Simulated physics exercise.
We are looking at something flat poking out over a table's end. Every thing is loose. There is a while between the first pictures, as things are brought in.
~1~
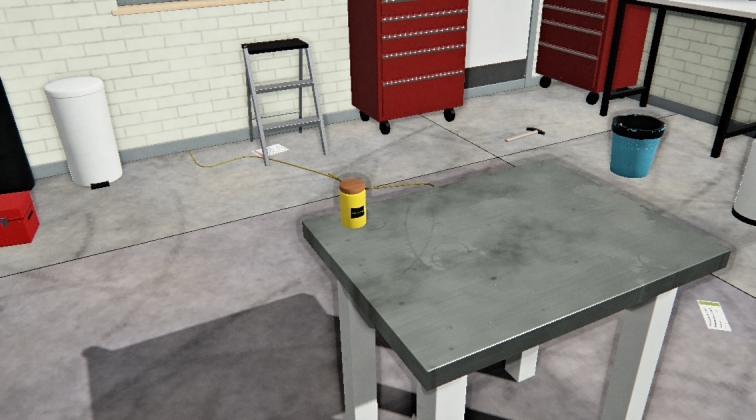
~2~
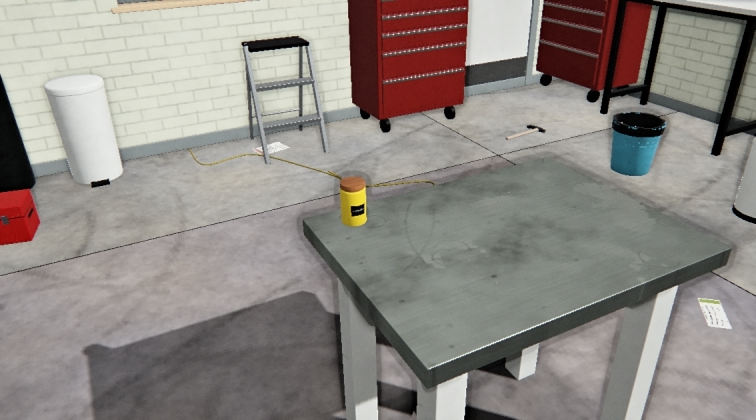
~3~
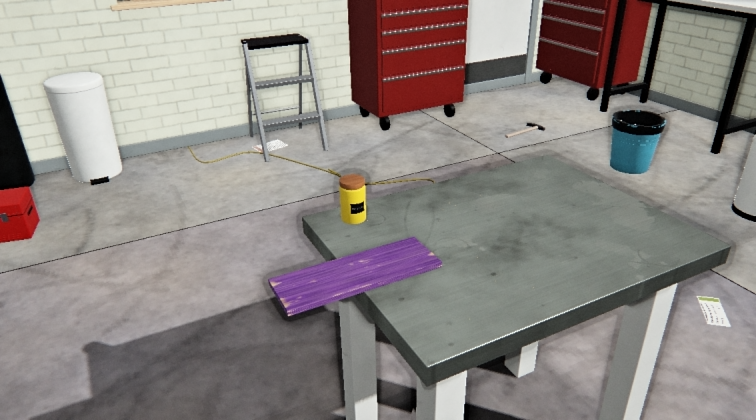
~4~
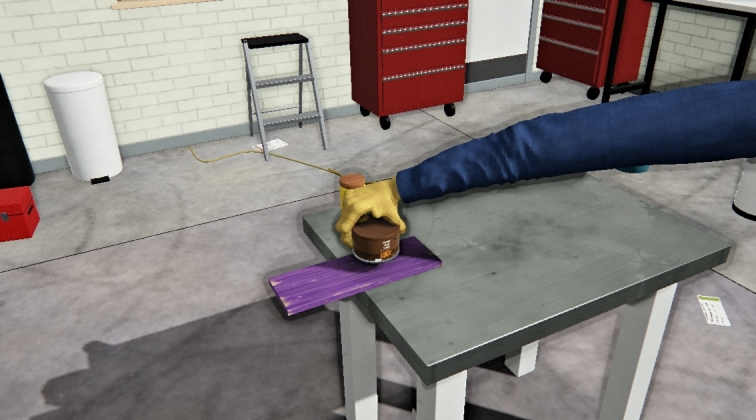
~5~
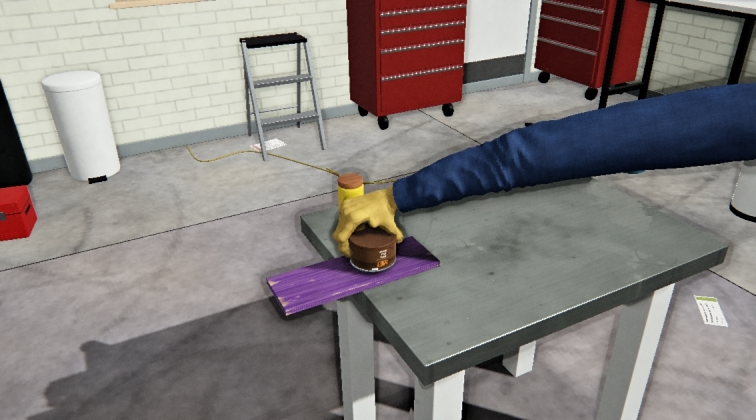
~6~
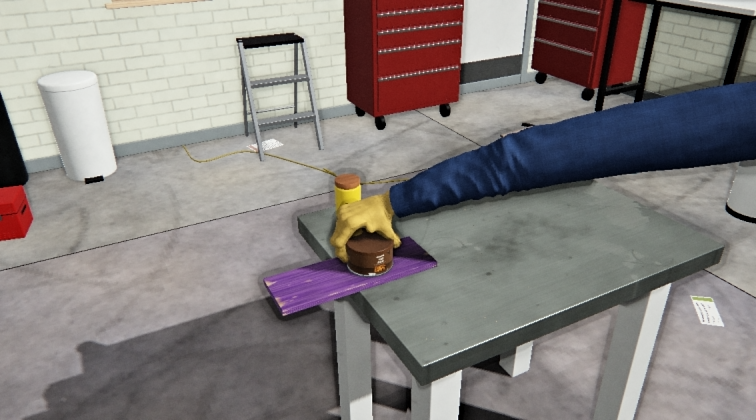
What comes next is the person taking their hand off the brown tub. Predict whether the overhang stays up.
I expect it to remain in place.
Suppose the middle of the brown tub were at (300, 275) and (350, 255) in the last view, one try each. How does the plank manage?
It falls the first time and remains balanced the second time.
Then, 0.20 s on from there, no change.
Then, 0.40 s on from there, brown tub resting near (370, 252).
In the end, all 3 unmoved. At the end, from the last picture's camera, brown tub near (370, 252). The plank holds.
